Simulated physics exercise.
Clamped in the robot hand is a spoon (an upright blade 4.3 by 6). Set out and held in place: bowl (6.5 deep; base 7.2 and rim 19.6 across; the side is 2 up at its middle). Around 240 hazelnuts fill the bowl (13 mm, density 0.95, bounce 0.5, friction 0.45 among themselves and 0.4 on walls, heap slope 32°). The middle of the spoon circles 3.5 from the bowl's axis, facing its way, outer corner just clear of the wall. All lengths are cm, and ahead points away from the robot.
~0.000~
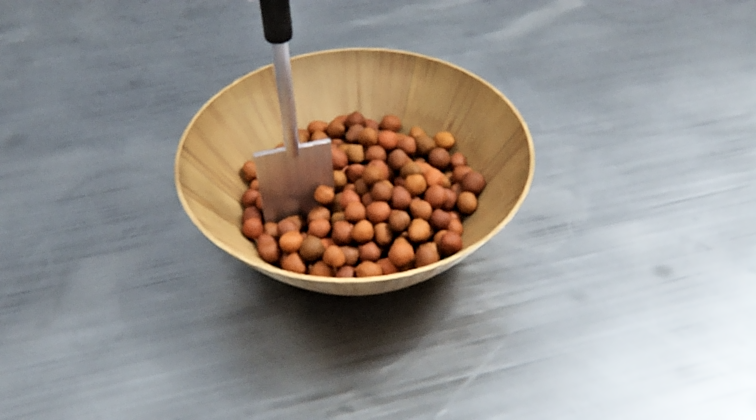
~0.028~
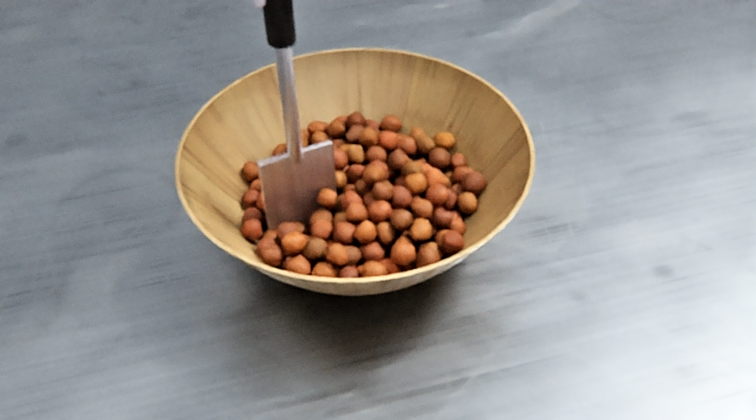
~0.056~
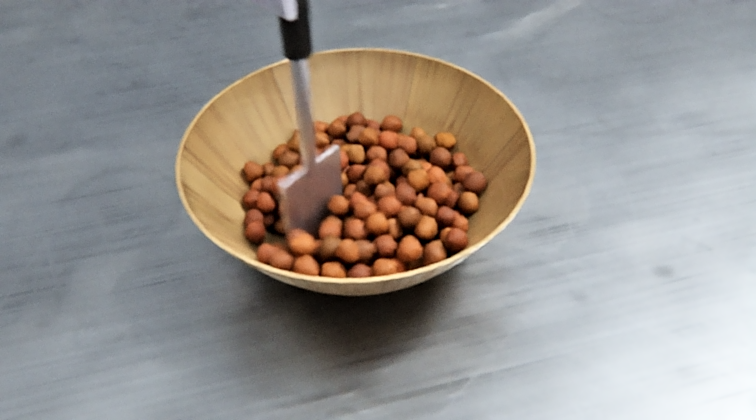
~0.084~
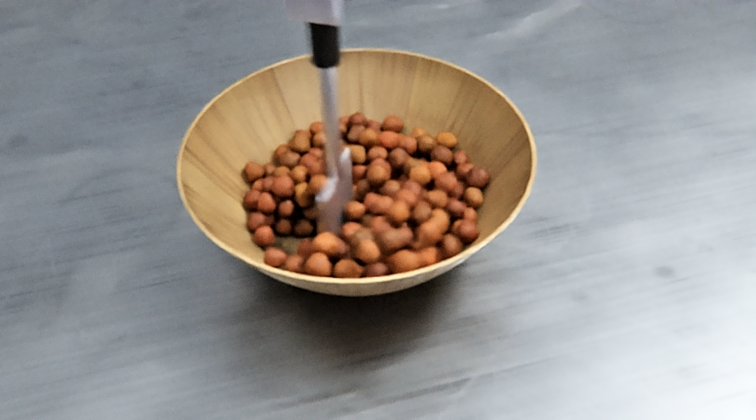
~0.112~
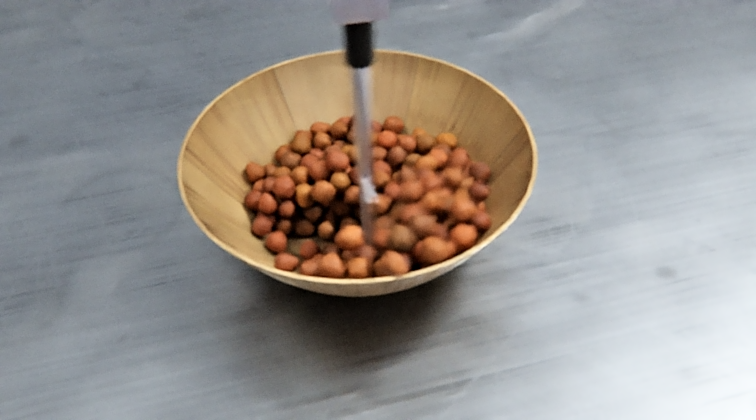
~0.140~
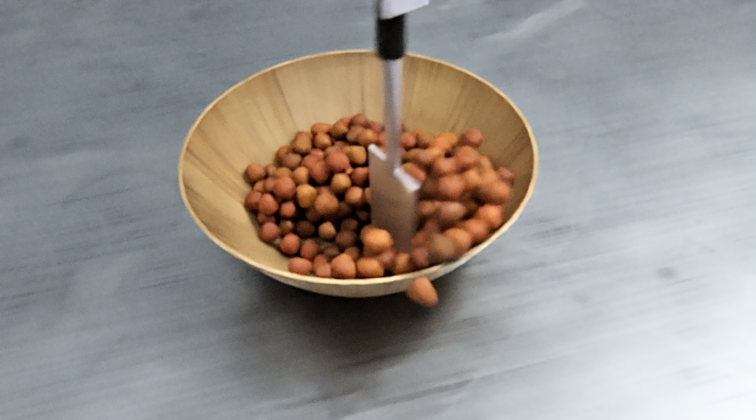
At first, a flat metal blade on a dark handle stands in the left side of a wooden bowl of reddish-brown hazelnuts. It sweeps toward the near side and then rightward, turning as it goes, pushing nuts into a mound on the right, while one nut goes over the near rim.
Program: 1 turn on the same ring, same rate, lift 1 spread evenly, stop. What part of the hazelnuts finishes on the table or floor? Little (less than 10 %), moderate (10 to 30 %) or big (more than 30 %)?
On the table or floor the share is moderate, 10 to 30 %.
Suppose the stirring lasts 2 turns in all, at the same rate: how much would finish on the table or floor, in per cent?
Then about 25 per cent.
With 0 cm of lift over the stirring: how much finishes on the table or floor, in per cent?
Some 15 per cent.
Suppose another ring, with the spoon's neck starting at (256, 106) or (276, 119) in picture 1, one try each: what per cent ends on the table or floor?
About 20 and 20 per cent.
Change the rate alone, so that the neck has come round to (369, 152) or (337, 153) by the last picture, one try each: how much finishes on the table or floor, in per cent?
Some 5 and 0 per cent.
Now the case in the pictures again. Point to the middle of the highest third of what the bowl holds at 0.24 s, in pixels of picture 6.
Around (441, 112).
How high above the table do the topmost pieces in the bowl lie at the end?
About 6.0 cm.
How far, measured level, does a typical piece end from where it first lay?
Roughly 6 cm.
By 0.24 s, 202° round, highest piece 10 above the table; 229 in the bowl, 1 on the table or floor, 10 in flight or on the tool.
By 0.35 s, 295° round, highest piece 9 above the table; 214 in the bowl, 14 on the table or floor, 12 in flight or on the tool.
By 0.60 s, 0° round, highest piece 6 above the table; 206 in the bowl, 34 on the table or floor.
By 1.30 s, 0° round, highest piece 5 above the table; 206 in the bowl, 34 on the table or floor.
Final count, 206 in the bowl, 34 on the table or floor. That is 14 % on the table or floor.
